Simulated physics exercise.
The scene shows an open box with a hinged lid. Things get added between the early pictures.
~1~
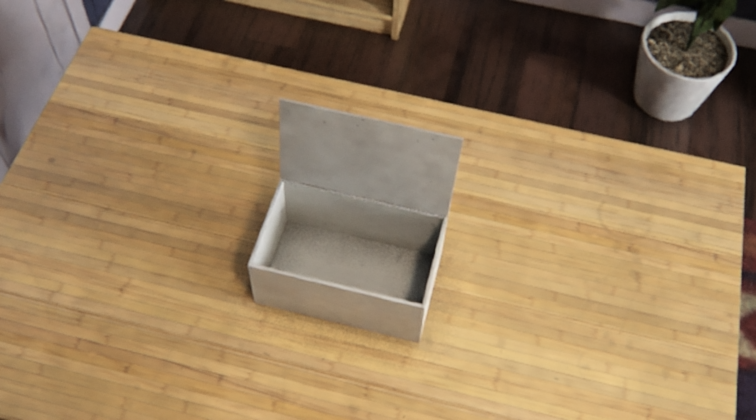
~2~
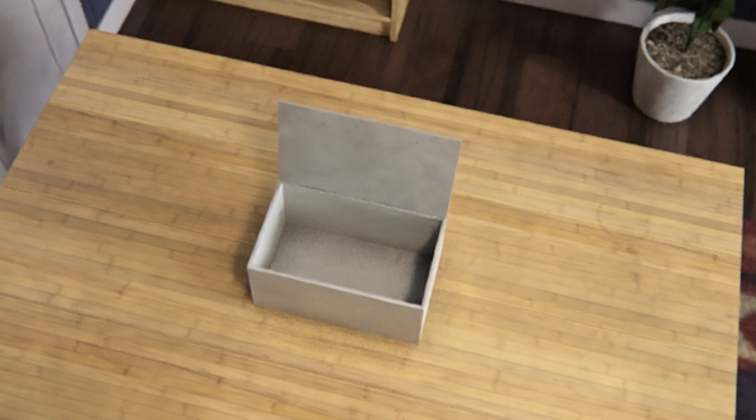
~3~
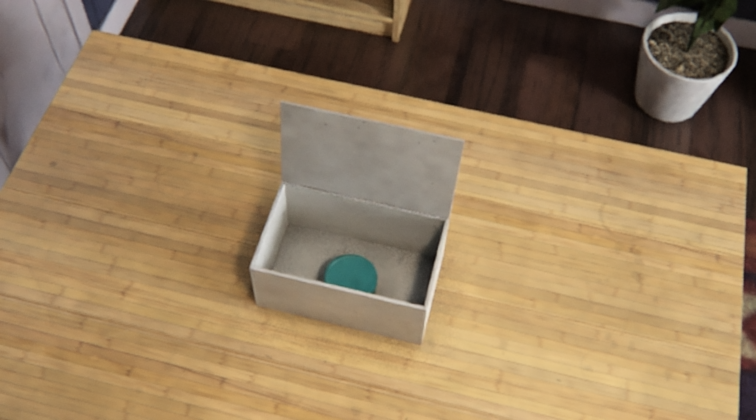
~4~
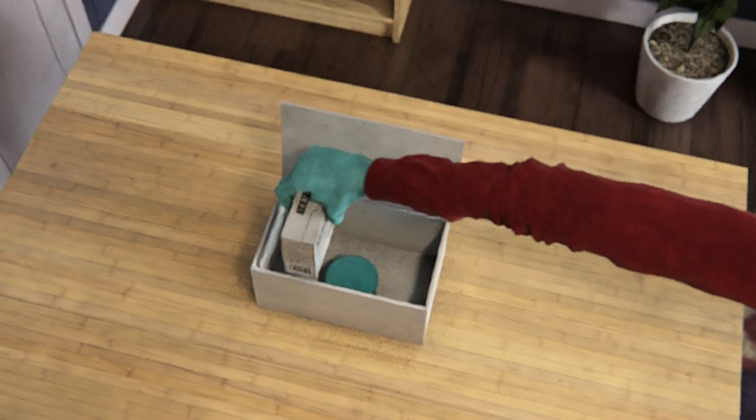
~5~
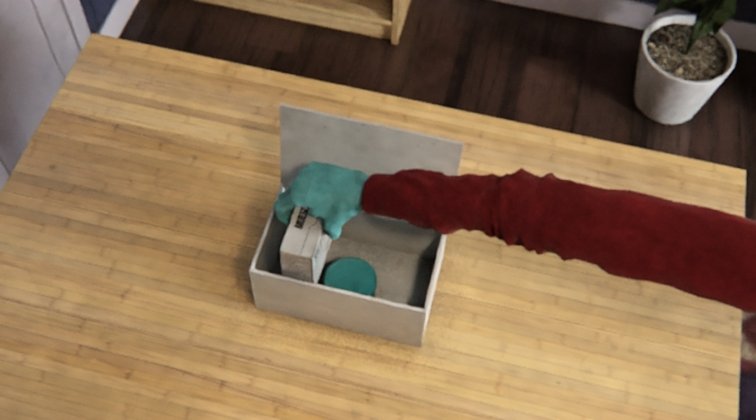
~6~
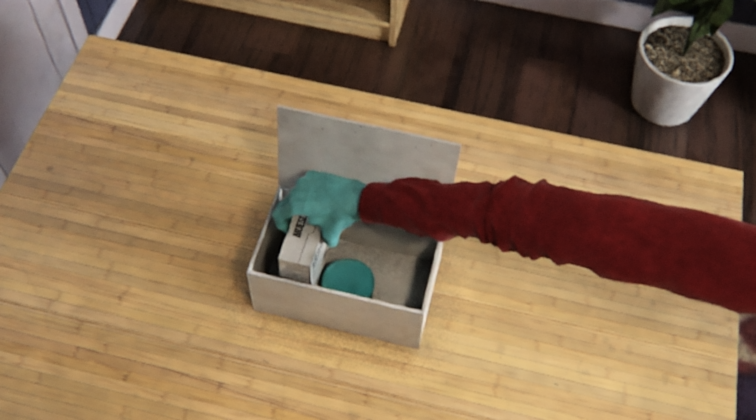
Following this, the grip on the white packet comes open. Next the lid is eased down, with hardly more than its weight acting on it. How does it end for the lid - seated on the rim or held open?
For the lid it ends seated on the rim.
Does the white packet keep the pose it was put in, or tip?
As it turns out, the white packet keeps its original angle.
Then, 1.00 s on from there, lid starting down; white packet shifted a little near (310, 262).
Then, 1.50 s on from there, lid 67° above the rim; white packet shifted a little near (310, 262).
Then, 1.80 s on from there, lid 31° above the rim; white packet shifted a little near (310, 262).
Then, 1.90 s on from there, lid 15° above the rim; white packet shifted a little near (310, 262).
In the end, lid shut; moved from the start, white packet; turquoise tub unmoved. At the end, from the last picture's camera, white packet near (310, 262).
